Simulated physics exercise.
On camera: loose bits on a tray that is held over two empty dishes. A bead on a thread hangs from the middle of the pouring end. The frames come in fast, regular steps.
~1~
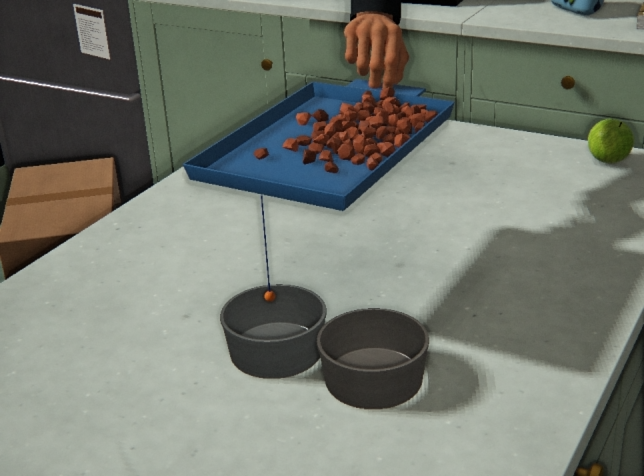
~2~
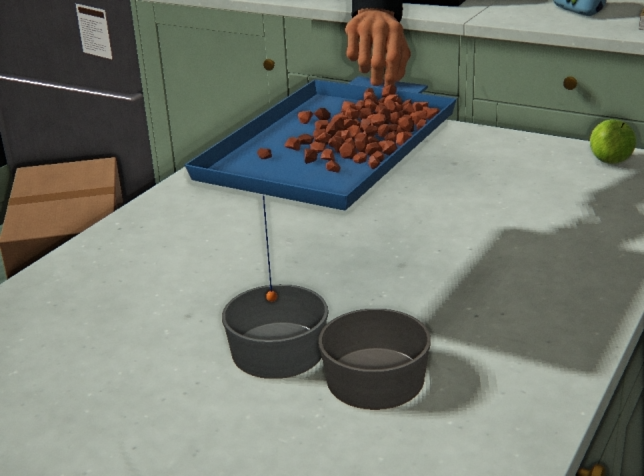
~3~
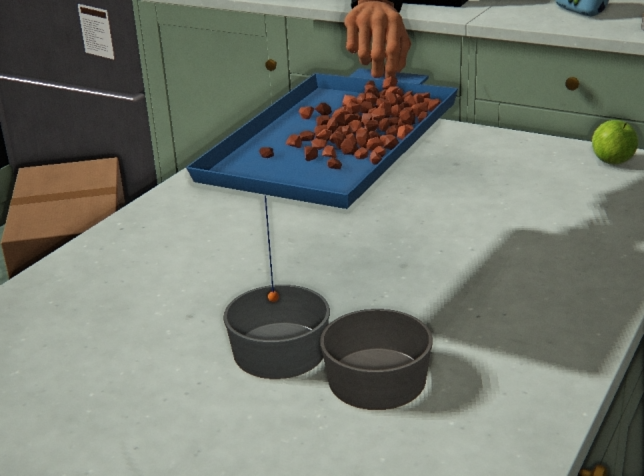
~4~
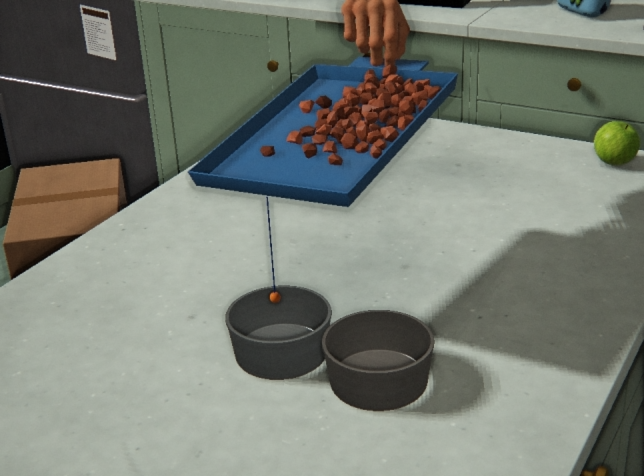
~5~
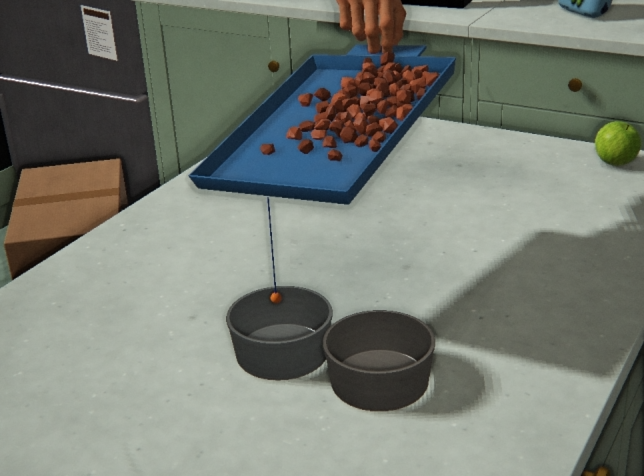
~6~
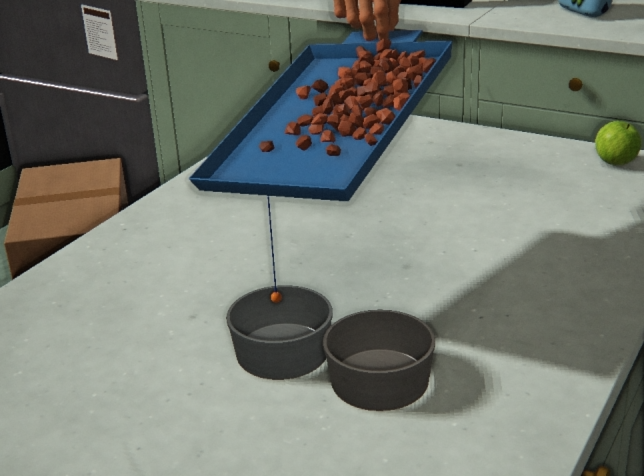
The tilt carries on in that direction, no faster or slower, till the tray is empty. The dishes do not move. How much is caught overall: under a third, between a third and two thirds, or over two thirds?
Caught overall: Under a third.
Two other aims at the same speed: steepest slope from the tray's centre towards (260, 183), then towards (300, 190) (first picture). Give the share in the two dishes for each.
First some 10, then 30 per cent.
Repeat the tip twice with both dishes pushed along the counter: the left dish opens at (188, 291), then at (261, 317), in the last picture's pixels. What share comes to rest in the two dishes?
First some 70, then 10 per cent.
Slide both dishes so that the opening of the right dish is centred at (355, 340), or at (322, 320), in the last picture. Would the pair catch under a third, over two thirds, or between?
In turn: Less than a third; one to two thirds.
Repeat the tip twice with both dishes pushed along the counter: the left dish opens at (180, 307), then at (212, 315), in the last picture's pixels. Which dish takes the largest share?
In turn: The left one; the left-hand dish.
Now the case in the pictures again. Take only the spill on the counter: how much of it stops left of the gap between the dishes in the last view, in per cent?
About 100 per cent.
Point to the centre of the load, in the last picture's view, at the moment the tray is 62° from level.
At about (222, 167).
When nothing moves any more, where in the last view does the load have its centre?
At about (188, 340).
Soon after the last picture, tray tipped steeply; most on the tray; a small part in the air.
A little later, tray tipped past a quarter turn; about a third on the tray; a stray few in the left dish; about two thirds outside both; a stray few in the air.
Later still, tray tipped past a quarter turn; a small part in the left dish; nearly all outside both.
At rest, tray tipped past a quarter turn; none in the right dish; a small part in the left dish; nearly all outside both.
